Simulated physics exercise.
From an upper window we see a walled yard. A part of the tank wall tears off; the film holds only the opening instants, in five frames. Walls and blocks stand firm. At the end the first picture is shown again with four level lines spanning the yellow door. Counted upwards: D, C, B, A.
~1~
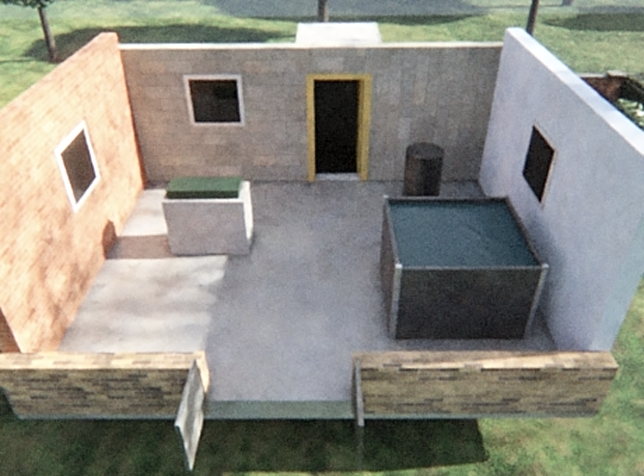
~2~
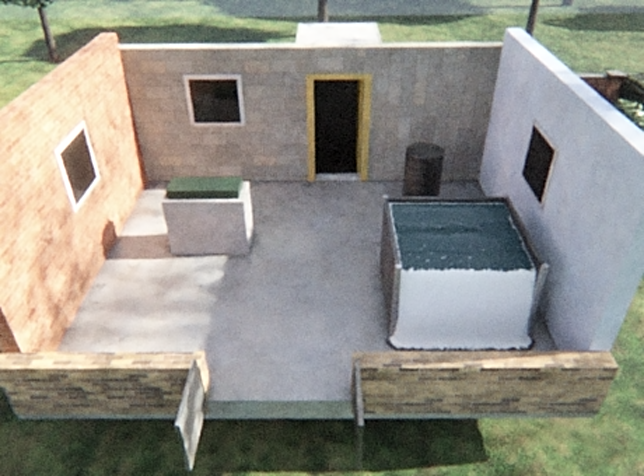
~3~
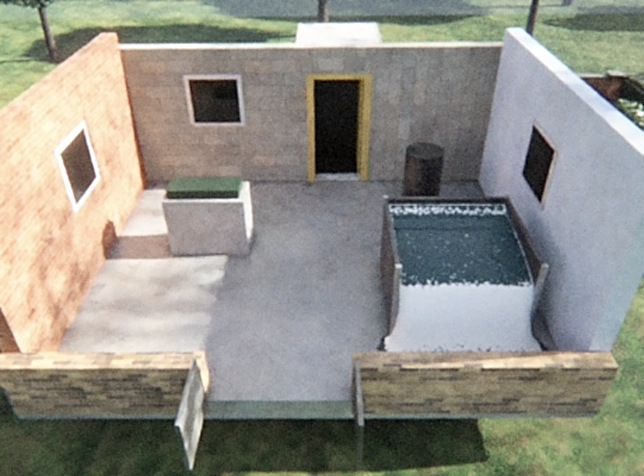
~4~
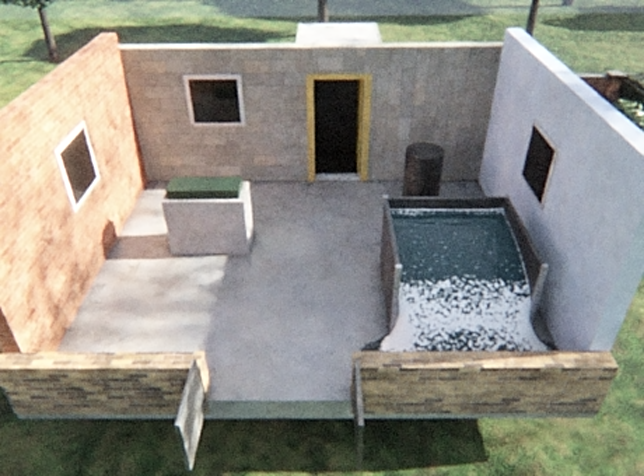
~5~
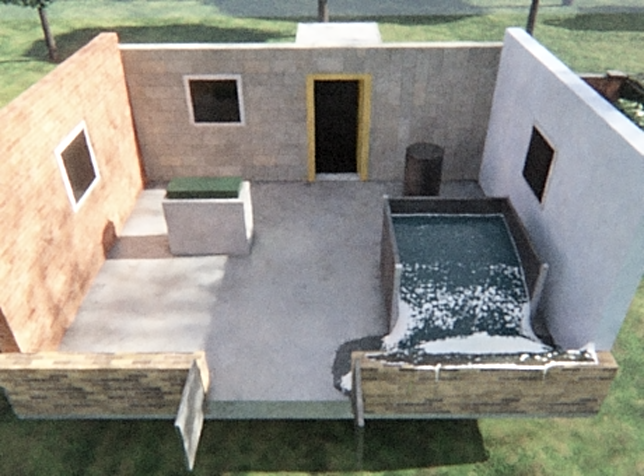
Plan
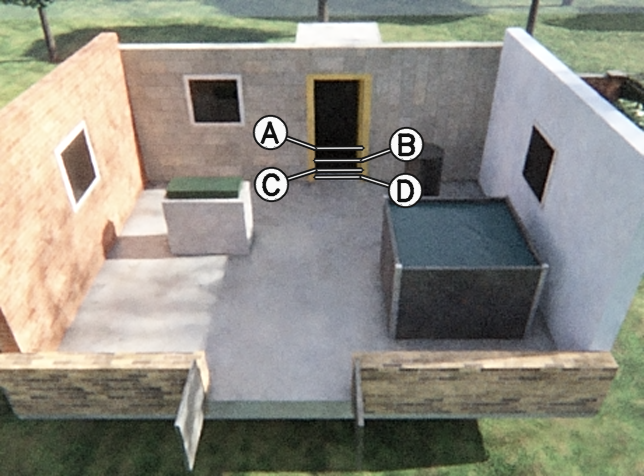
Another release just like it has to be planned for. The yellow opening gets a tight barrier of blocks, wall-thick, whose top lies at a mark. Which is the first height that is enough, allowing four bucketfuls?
Go for D.
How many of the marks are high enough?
All of the four.
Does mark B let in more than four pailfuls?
No, that is safe.
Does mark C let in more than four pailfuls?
No.
On the marked copy, A at (338, 148); B at (338, 160); C at (338, 170); D at (338, 177); from the bottom up D, C, B, A.
With A, nothing gets over.
With B, nothing gets over.
With C, nothing gets over.
With D, a splash gets over, under a bucket.
